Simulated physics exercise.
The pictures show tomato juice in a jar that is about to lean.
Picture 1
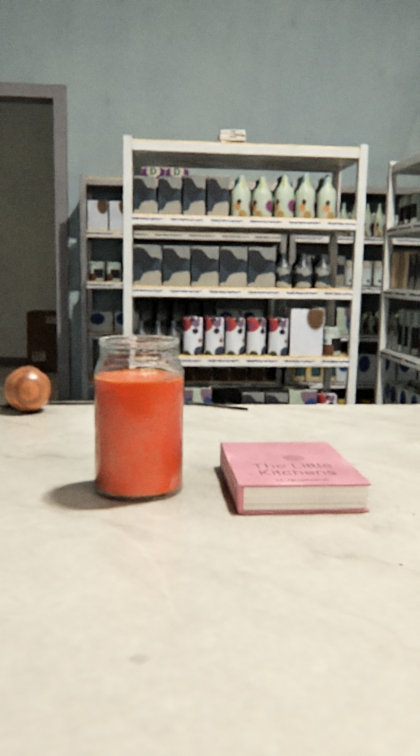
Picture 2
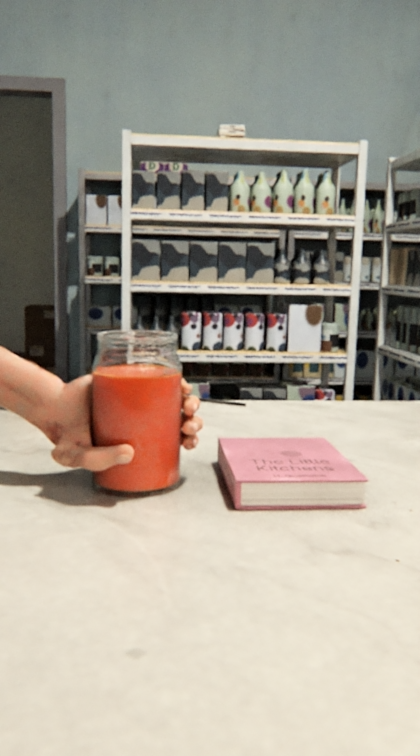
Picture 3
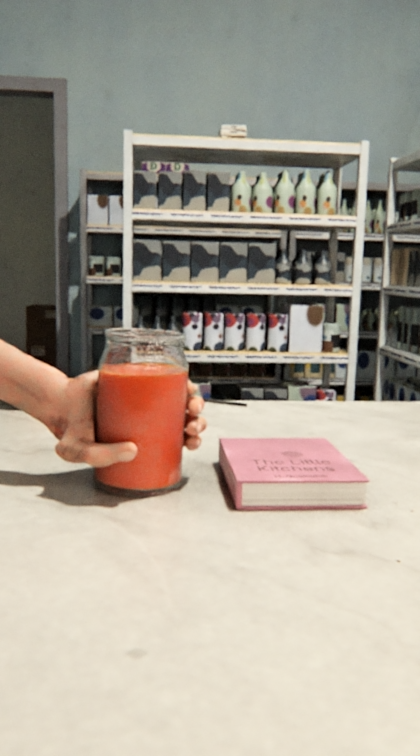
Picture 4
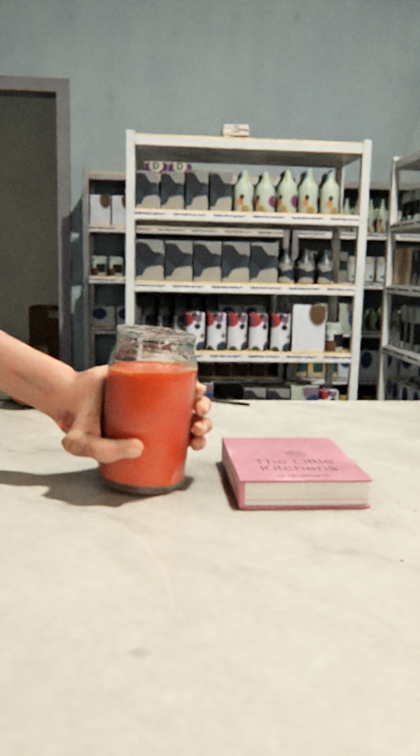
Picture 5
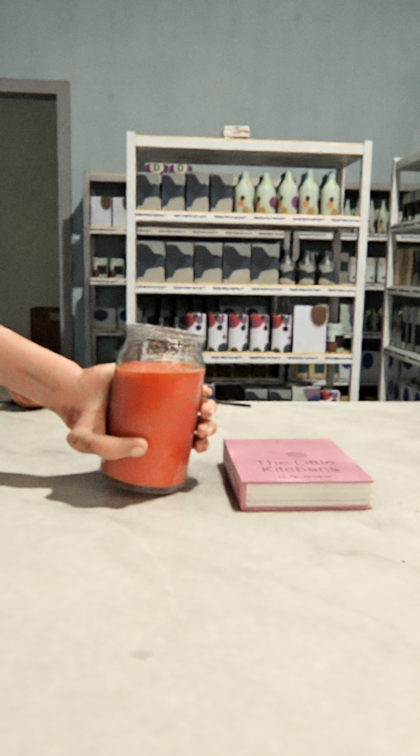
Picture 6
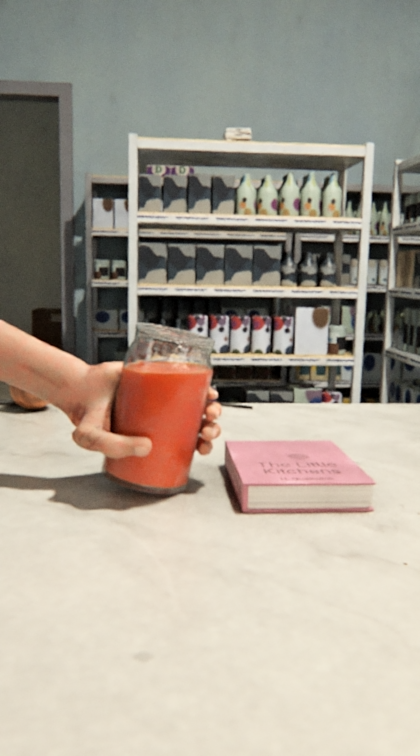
On a pale countertop, a hand grips a jar of red juice and tilts it slightly right.
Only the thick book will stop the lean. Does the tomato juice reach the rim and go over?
As it turns out, it spills.
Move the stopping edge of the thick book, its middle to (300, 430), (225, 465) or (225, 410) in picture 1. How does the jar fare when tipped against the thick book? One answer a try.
In that order: Leaks, spills, loses none.
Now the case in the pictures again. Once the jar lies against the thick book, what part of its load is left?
I make it 80 per cent.
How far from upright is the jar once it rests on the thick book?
Near 60 degrees.
Next, the jar leans by about 35°; its rim is dry.
After that, the jar leans by about 50°; it has slopped over; nearly all of the tomato juice is inside.
Finally, the jar leans by about 60°, against the thick book; it has slopped over; about three quarters of the tomato juice is inside.
